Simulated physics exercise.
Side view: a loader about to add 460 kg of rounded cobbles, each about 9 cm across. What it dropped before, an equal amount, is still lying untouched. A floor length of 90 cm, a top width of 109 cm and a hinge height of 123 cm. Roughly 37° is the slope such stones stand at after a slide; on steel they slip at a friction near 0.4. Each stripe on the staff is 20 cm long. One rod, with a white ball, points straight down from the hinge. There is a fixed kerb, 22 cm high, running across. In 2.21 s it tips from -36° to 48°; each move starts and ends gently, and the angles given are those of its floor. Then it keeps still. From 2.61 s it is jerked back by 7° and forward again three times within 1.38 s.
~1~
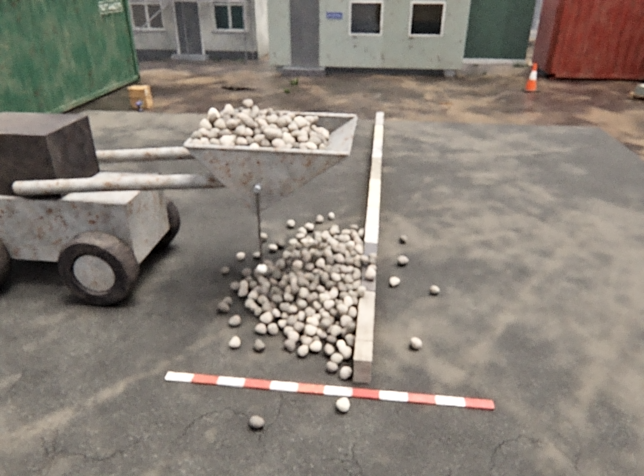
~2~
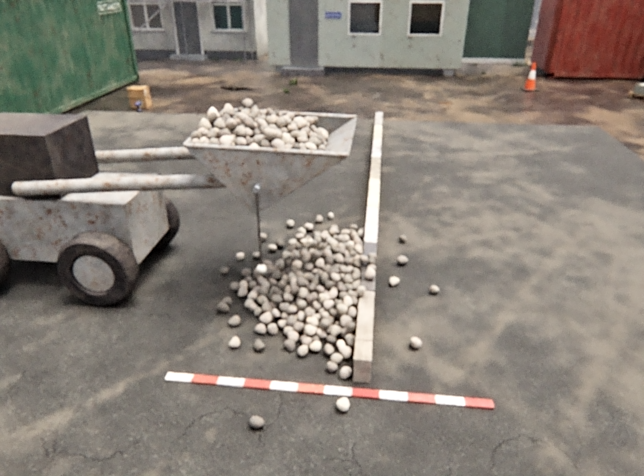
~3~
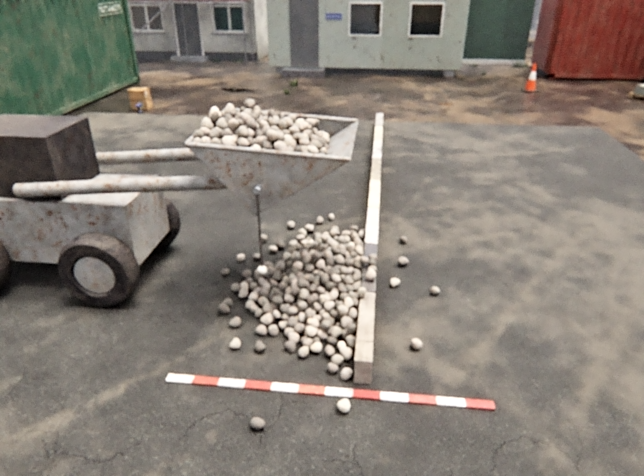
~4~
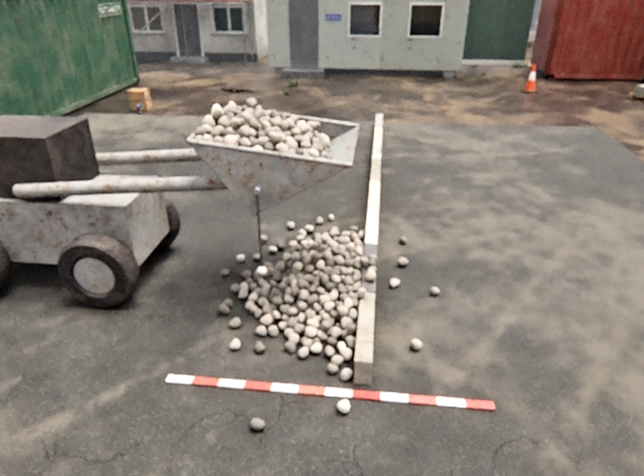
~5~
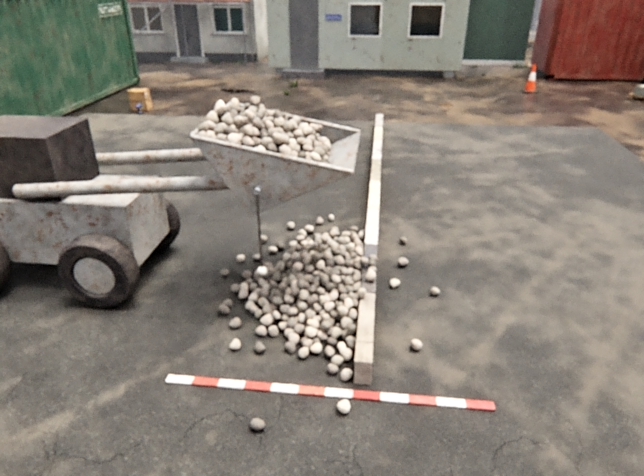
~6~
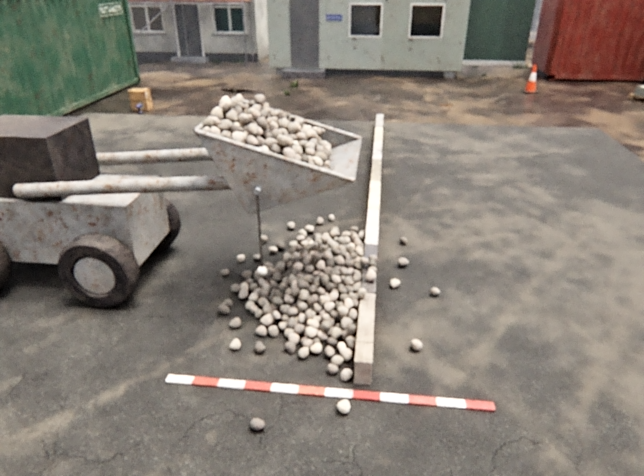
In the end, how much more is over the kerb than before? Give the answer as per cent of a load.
By the end about 42 per cent more lies there.
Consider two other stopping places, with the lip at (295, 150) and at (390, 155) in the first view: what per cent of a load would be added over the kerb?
About 5 per cent for the first, 85 per cent for the second.
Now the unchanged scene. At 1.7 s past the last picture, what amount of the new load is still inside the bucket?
Still inside: Some 0 %.
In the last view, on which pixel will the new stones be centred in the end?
In the last view, about pixel (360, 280).
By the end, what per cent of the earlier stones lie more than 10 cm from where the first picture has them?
5 %.
Then, 1.1 s after the last picture the floor is at 35°; in per cent of one load, 75 in the bucket, 122 on this side of the kerb, 2 over the kerb; the foremost stones are at (400, 274).
Then, 1.7 s after the last picture the floor is at 48°; in per cent of one load, 2 in the bucket, 162 on this side of the kerb, 36 over the kerb; the foremost stones are at (473, 292).
Then, 3.8 s after the last picture the floor is at 48°; in per cent of one load, 0 in the bucket, 156 on this side of the kerb, 43 over the kerb; the foremost stones are at (530, 302).
Then, 6.6 s after the last picture the floor is at 48°; in per cent of one load, 0 in the bucket, 156 on this side of the kerb, 43 over the kerb; the foremost stones are at (530, 302). Net gain over the kerb, 42.
